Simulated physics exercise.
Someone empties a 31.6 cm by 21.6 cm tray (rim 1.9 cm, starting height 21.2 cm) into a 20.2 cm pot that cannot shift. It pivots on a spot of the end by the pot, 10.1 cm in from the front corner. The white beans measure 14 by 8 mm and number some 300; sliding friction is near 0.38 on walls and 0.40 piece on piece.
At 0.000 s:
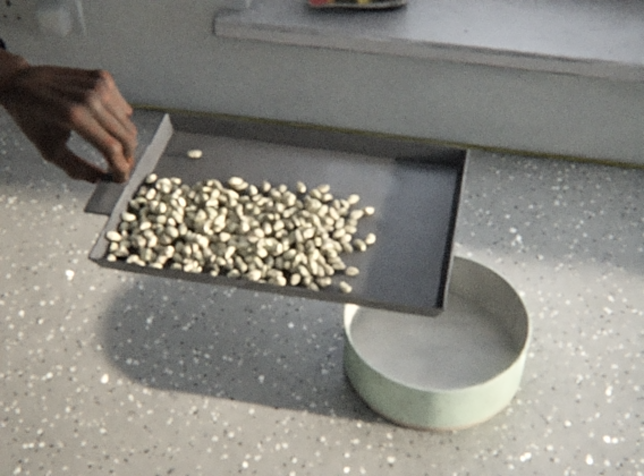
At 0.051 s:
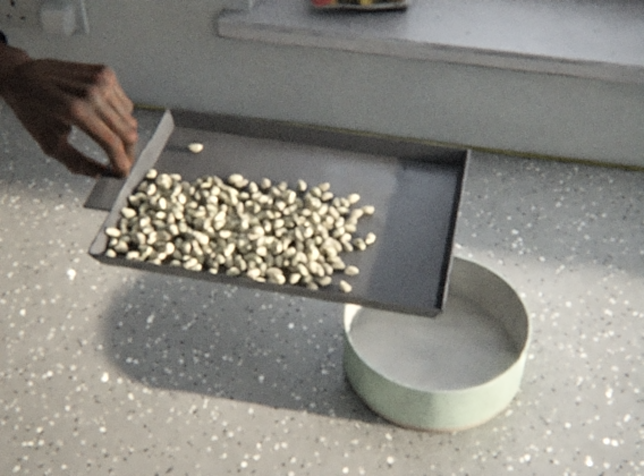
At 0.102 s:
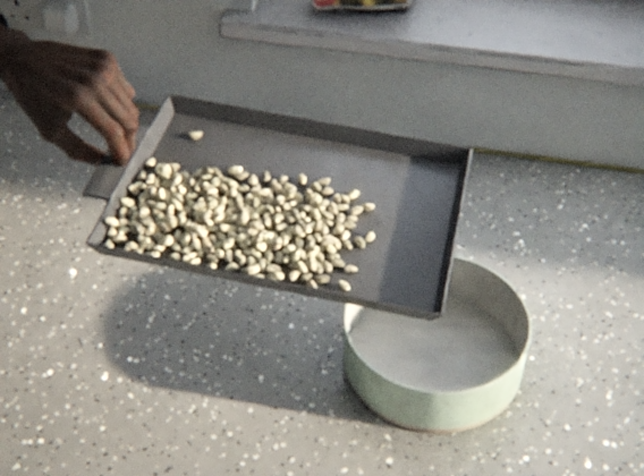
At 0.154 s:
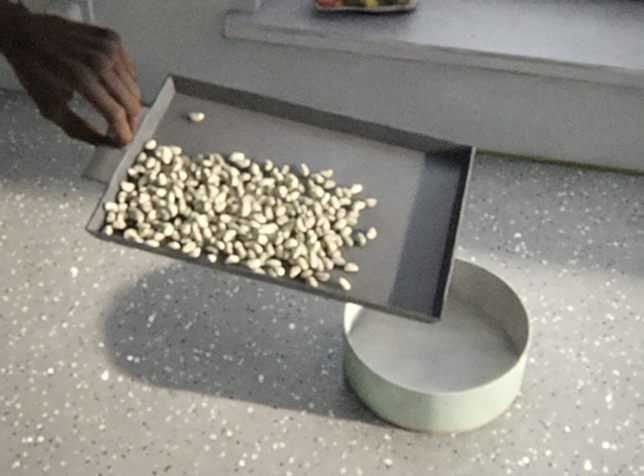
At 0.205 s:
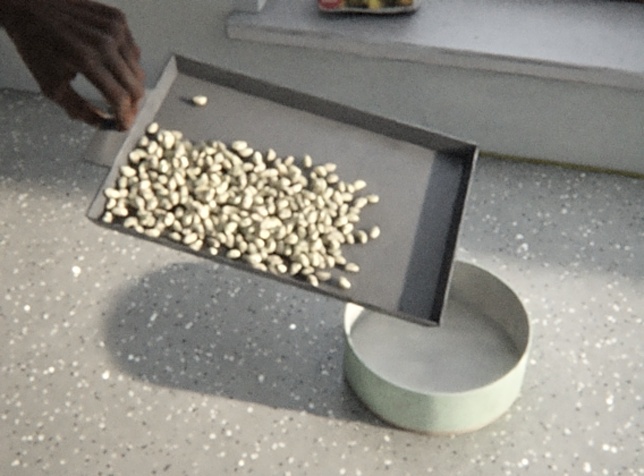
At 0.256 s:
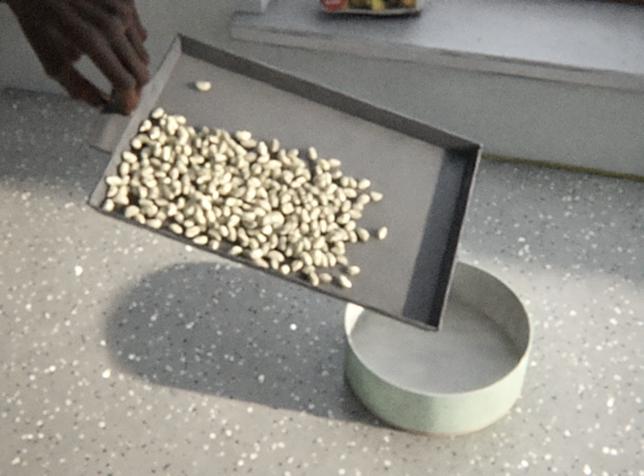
A dark rectangular tray of white beans starts out nearly level, held at its left end by a hand above a speckled counter. The hand then raises that end steadily, so the tray slopes down to the right toward a round pale green pot, while the beans stay mostly bunched on the left.
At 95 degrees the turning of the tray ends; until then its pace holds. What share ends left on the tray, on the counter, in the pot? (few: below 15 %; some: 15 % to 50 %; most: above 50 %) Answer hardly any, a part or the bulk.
Tray hardly any, counter the bulk, pot hardly any.
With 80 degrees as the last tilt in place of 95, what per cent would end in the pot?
Then about 5 per cent.
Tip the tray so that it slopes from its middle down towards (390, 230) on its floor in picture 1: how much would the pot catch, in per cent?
Some 20 per cent.
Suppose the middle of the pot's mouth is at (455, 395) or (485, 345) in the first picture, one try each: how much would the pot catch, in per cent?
About 100 and 35 per cent.
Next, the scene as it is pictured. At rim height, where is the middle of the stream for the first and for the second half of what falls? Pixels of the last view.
At about (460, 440), then at (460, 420).
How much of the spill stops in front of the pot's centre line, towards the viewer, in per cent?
Roughly 100 per cent.
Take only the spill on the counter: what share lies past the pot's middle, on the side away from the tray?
Some 90 per cent.
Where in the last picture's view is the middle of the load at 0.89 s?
At about (462, 444).
After 0.63 s, tilt 55 degrees; the tray holds 100 %, the pot 0 %.
After 0.89 s, tilt 81 degrees; the tray holds 15 %, the pot 0 %.
After 1.25 s, tilt 95 degrees; the tray holds 0 %, the pot 5 %.
At rest (2.5 s), tray 0 %, counter 95 %, pot 5 %.
